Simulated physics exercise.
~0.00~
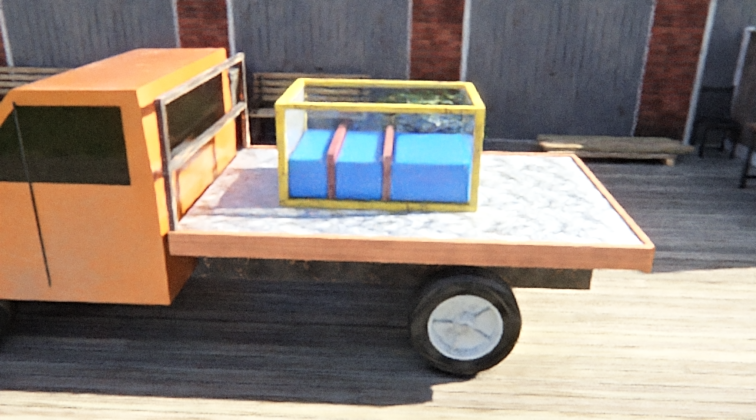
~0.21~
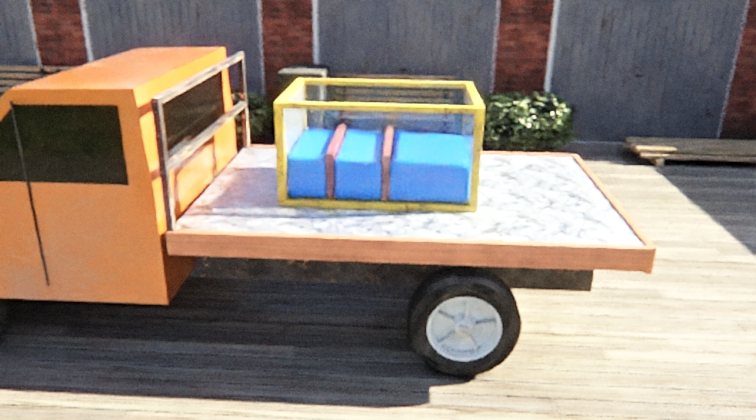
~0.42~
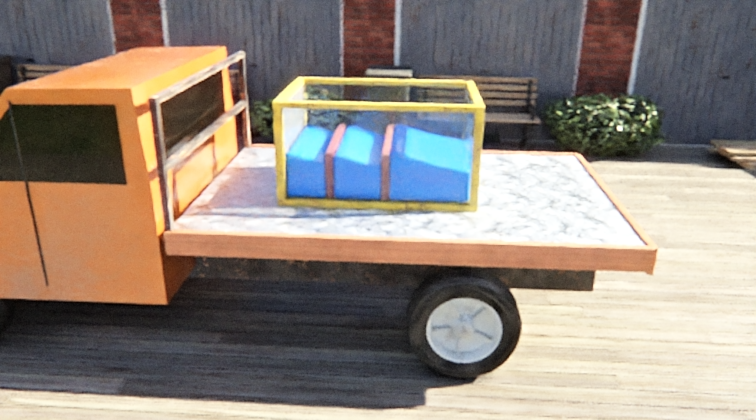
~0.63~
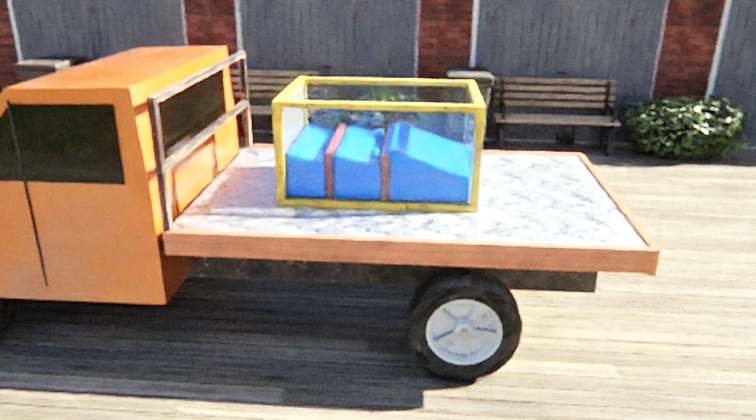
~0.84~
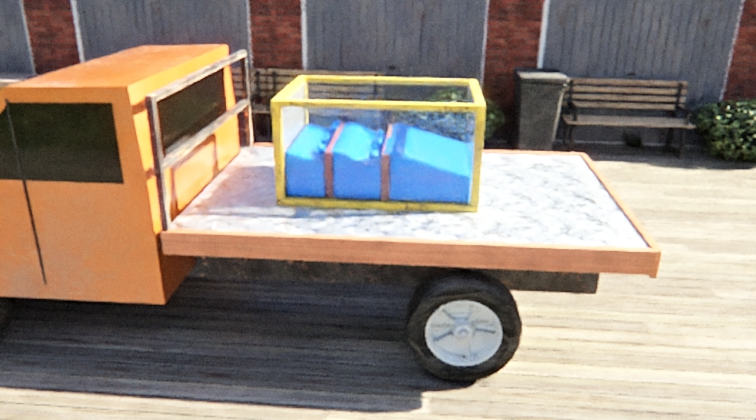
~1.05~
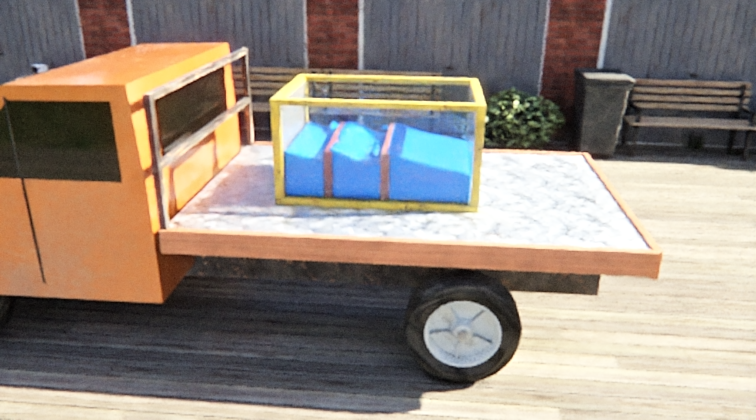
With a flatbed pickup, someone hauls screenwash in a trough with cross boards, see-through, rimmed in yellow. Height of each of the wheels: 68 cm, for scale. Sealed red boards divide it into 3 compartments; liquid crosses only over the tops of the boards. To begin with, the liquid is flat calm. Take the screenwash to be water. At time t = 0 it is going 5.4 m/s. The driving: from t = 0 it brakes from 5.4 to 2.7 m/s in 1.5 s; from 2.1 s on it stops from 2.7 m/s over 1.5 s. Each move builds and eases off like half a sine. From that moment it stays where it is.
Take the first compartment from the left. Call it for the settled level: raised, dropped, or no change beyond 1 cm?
Raised.
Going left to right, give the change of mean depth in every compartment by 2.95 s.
From the left: 3 up, 1 up, 2 down.
By 1.85 s the compartments hold 28, 28, 25 cm, left to right.
By 2.95 s the compartments hold 29, 27, 24 cm, left to right.
By 4.15 s the compartments hold 30, 28, 24 cm, left to right.
By 6.59 s the compartments hold 29, 28, 24 cm, left to right.
